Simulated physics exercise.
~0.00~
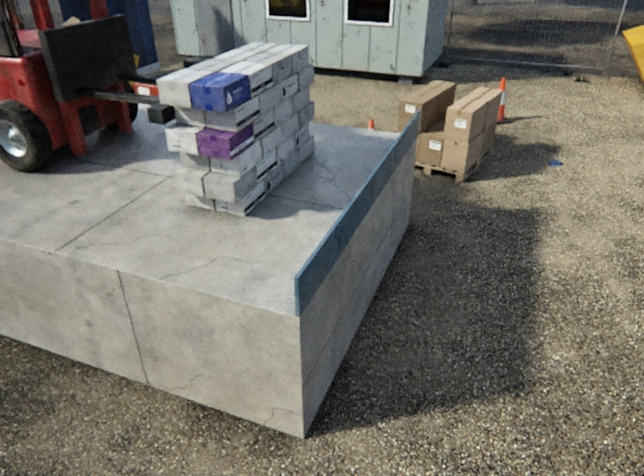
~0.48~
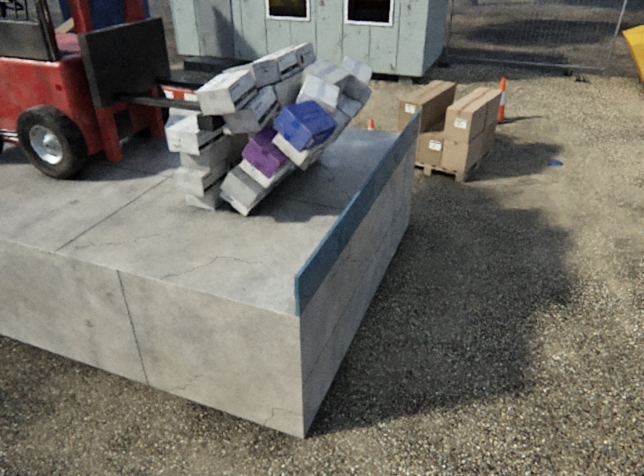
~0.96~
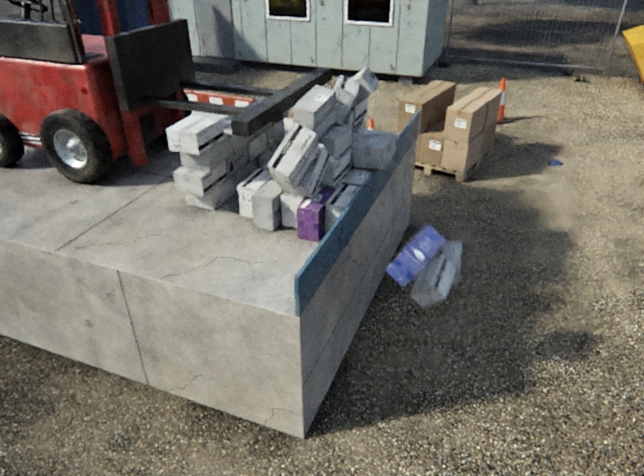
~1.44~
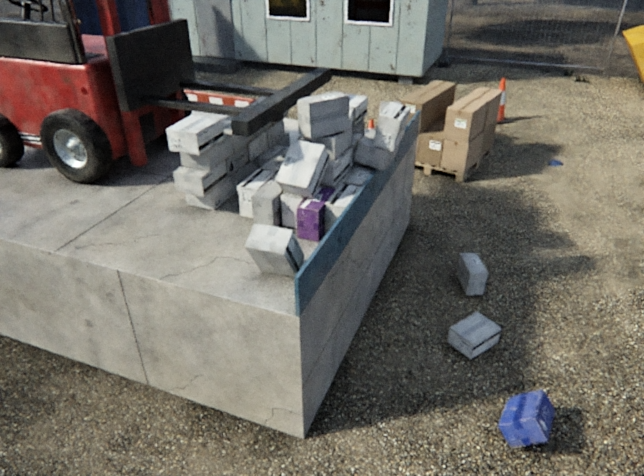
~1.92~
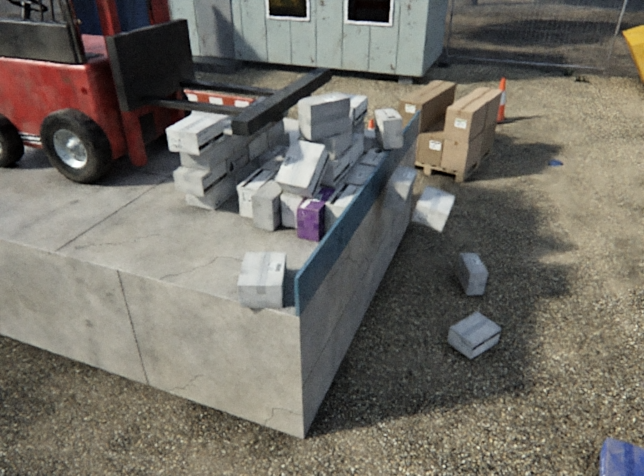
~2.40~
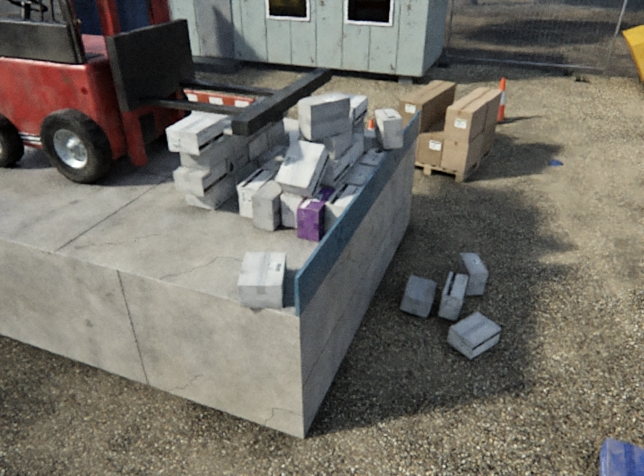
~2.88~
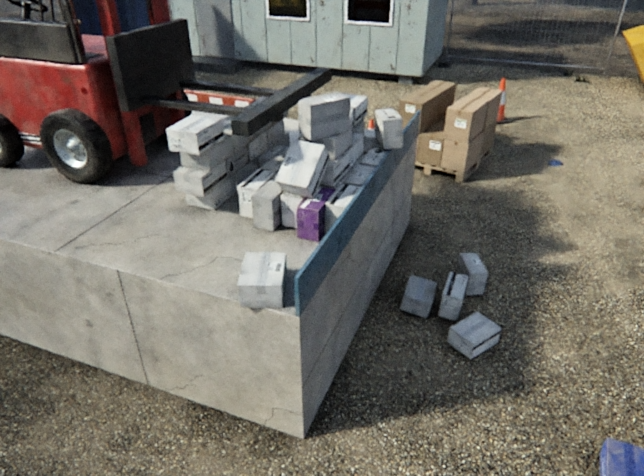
The clip opens on a neat stack of pale parcels, one labelled blue and one purple, standing on a raised concrete deck beside a red lift truck. The truck drives right and its level beam pushes into the back of the stack, tipping the upper parcels toward the low blue kick board. They collapse into a jumbled heap against the board, while the blue parcel and a few others tumble over the edge. The beam stops, and more parcels slip down. Finally, the blue parcel rests at the lower right, four pale ones lie near the deck, and the purple one stays in the heap.
